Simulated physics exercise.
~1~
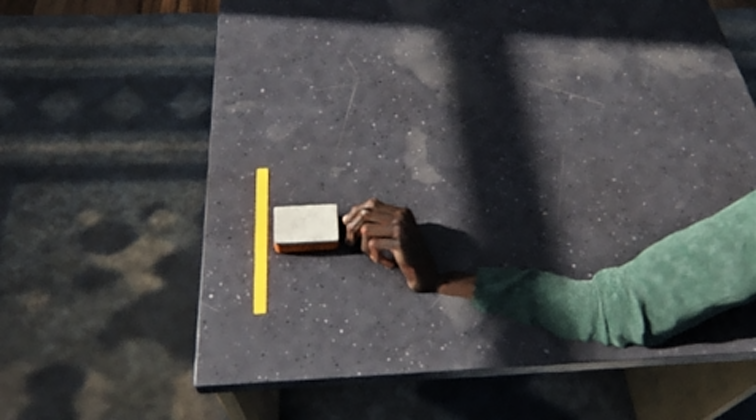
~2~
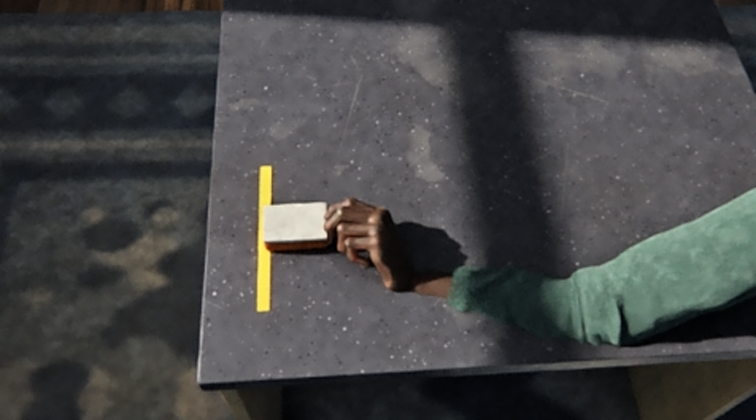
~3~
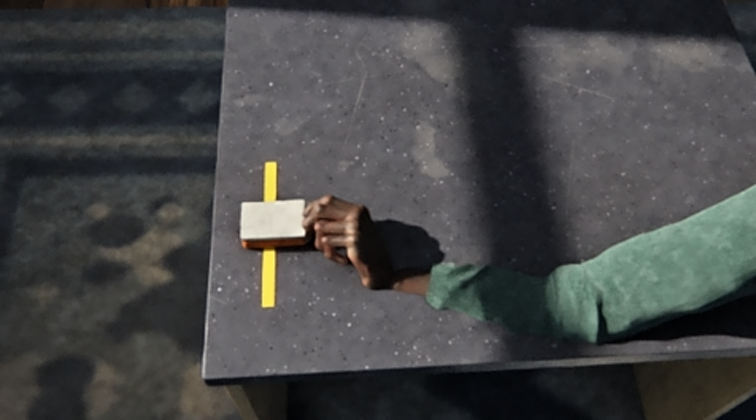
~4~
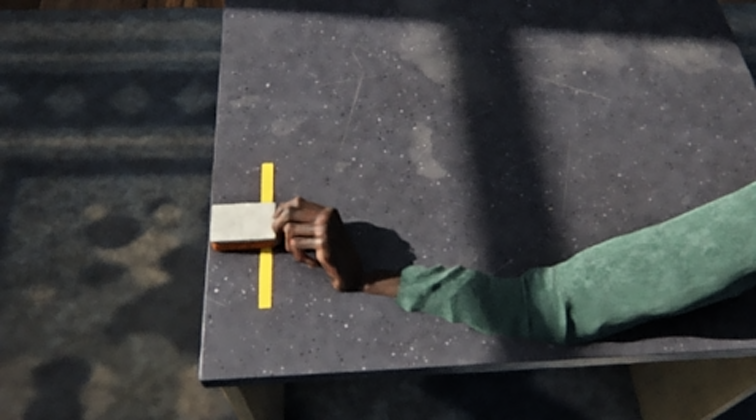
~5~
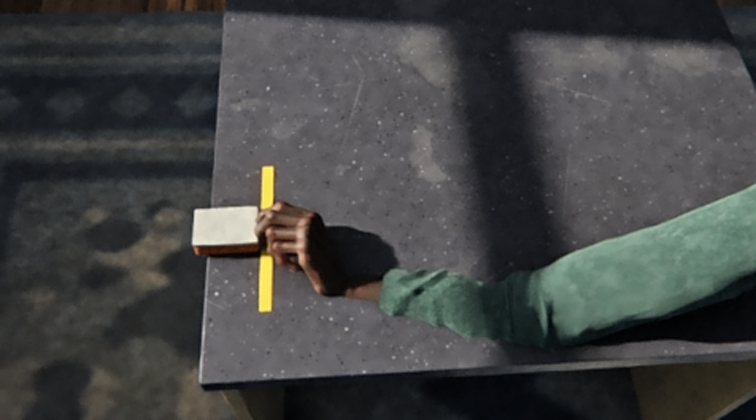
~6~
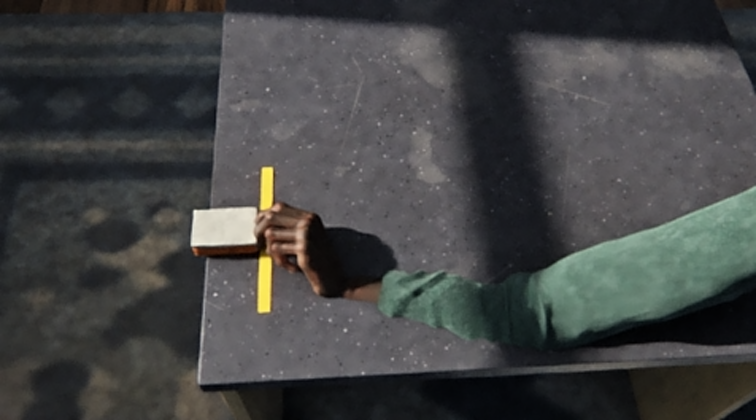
A hand pushes a sponge left across the yellow tape, leaving it on the table's edge.
